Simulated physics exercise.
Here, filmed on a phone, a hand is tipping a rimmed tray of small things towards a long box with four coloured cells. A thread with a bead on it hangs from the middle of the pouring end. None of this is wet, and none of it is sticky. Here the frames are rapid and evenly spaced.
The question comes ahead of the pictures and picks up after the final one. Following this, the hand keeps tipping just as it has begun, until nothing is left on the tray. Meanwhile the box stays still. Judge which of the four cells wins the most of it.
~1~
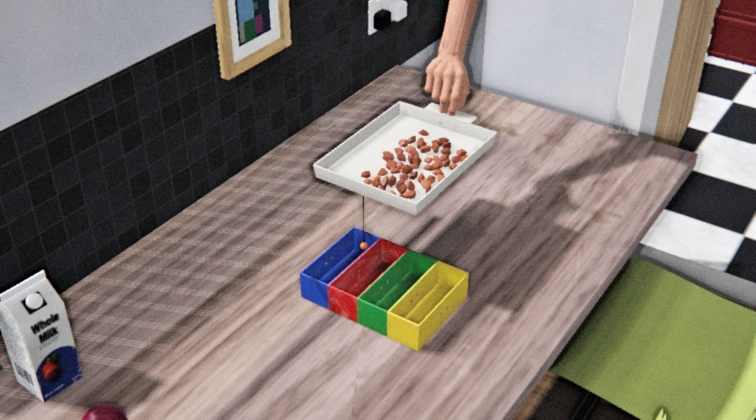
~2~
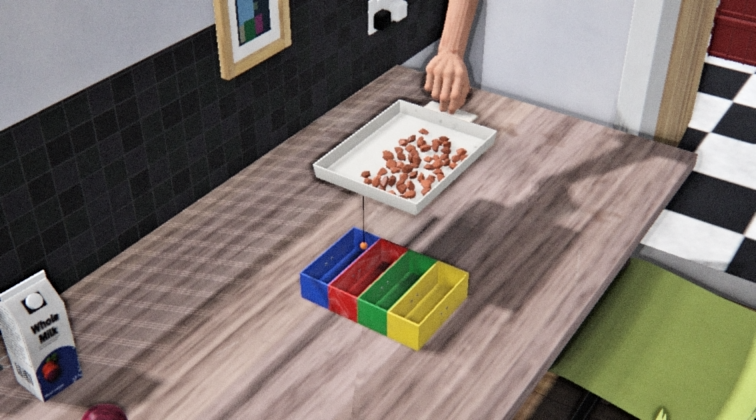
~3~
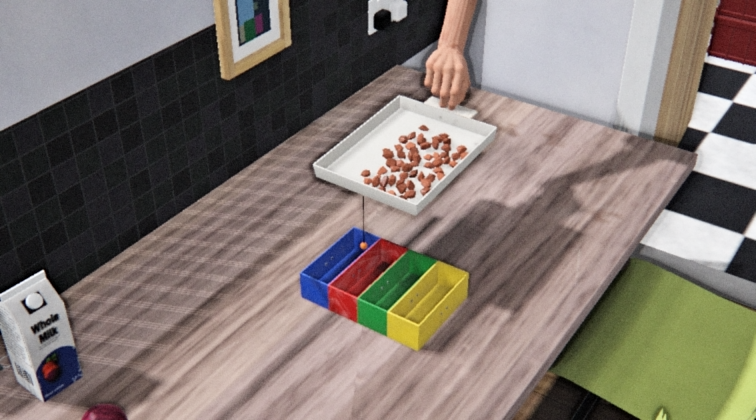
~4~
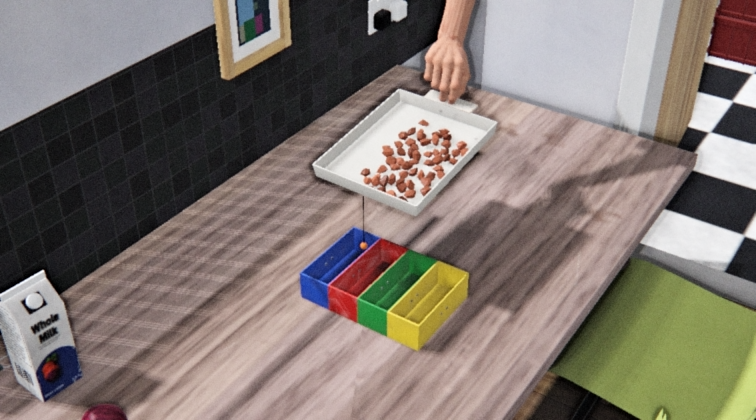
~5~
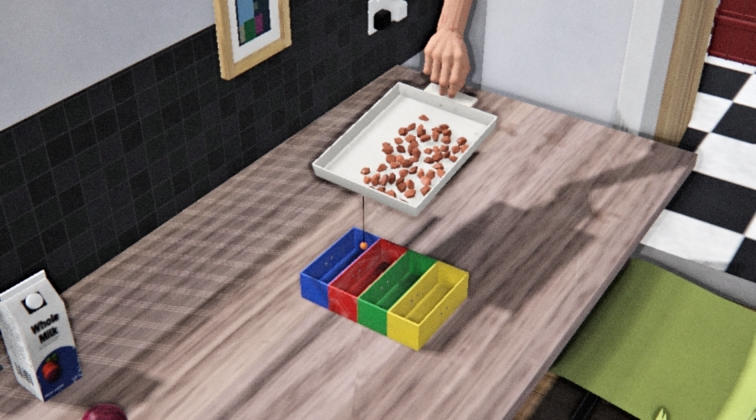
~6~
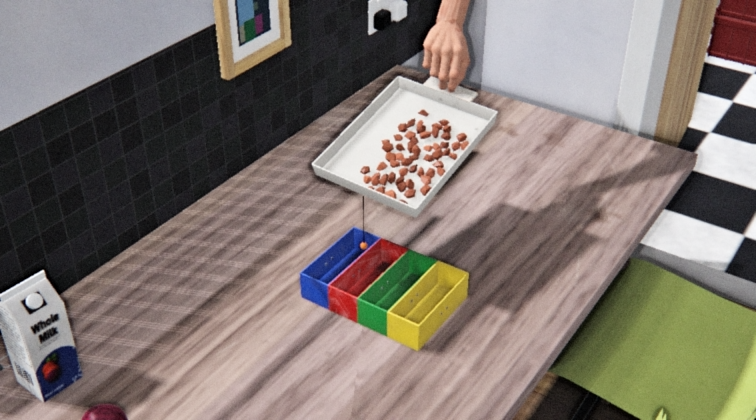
Most goes to the green cell.
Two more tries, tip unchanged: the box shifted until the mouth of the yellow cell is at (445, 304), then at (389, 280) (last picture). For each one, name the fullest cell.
For the first spot the answer is the red one, and for the second spot it is that yellow cell.
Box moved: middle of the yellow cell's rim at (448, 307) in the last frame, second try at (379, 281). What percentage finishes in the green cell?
The first try gives 20 per cent, the second 10 per cent.
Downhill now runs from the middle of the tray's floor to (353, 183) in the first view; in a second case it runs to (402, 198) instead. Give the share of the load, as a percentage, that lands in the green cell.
Somewhere close to 0 % the first time, 80 % the second.
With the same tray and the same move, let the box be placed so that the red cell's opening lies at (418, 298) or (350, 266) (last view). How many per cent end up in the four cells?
Close to 70 in a hundred, followed by close to 100 in a hundred.
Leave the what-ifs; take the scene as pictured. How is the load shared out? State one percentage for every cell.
In per cent: The blue cell gets 0, the red cell 30, the green cell 50 and the yellow cell 10.
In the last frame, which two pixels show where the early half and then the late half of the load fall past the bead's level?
(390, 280), then (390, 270).
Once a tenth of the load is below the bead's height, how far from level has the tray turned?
Around 85 degrees of turn.
Soon after the last picture, tray tipped steeply; all on the tray.
A little later, tray tipped right over; about half on the tray; about a quarter in the green cell; a small part in the red cell; a stray few in the yellow cell; a small part falling or outside the box.
Later still, tray tipped past a quarter turn; about half in the green cell; about a quarter in the red cell; a small part in the yellow cell; a stray few in the blue cell; a stray few falling or outside the box.
At rest, tray tipped past a quarter turn; about half in the green cell; about a quarter in the red cell; a small part in the yellow cell; a stray few in the blue cell; a stray few outside the box.
